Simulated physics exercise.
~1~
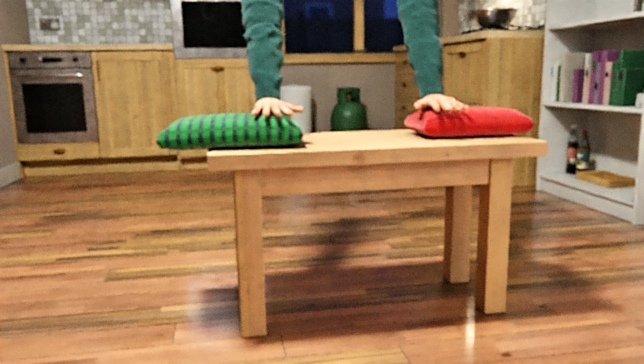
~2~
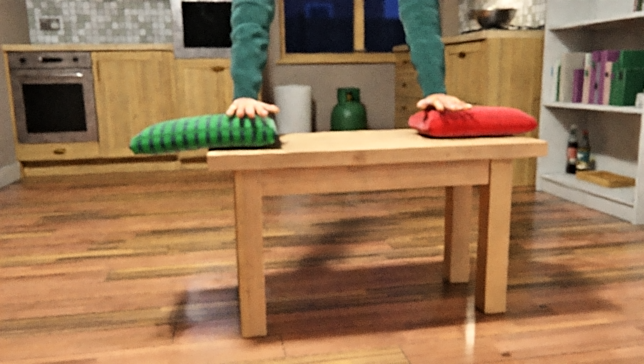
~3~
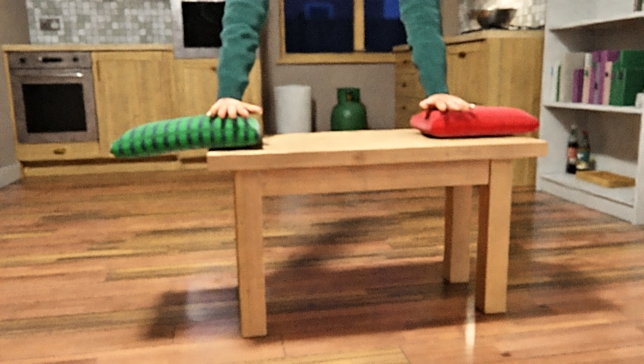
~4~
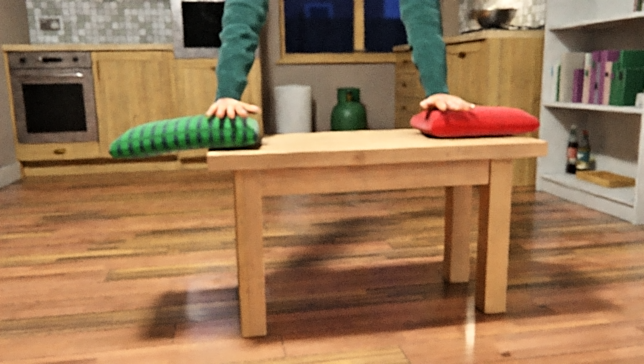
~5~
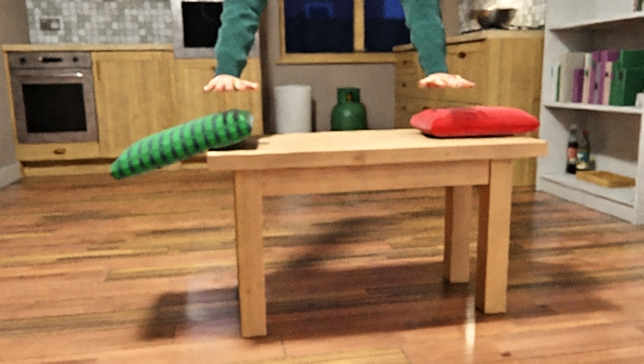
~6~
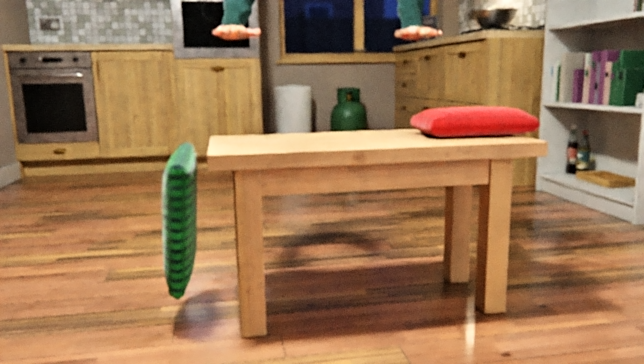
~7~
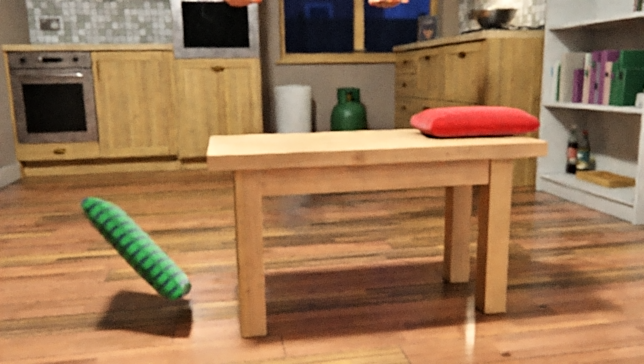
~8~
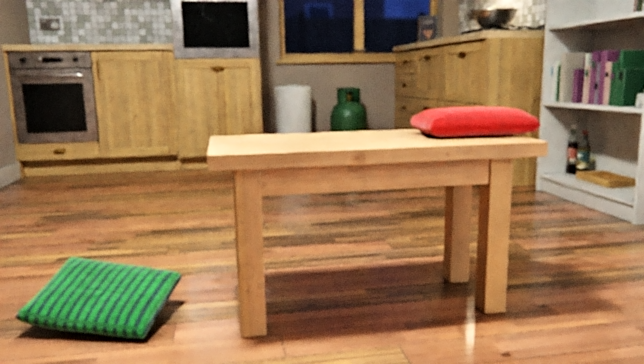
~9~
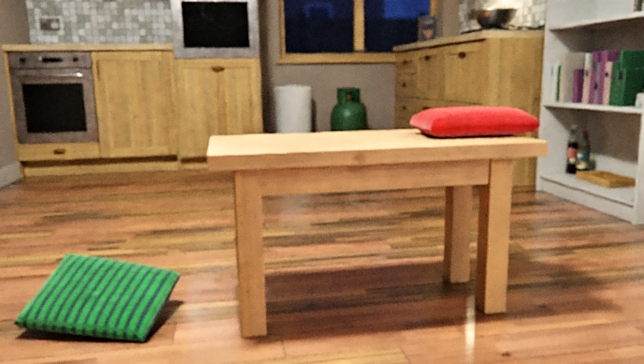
The clip shows two hands on a low wooden table, sliding a striped green pillow left past the edge while barely shifting a red sack right. The hands let go and lift away, and the pillow tips off and ends lying on the floor while the sack stays on top.
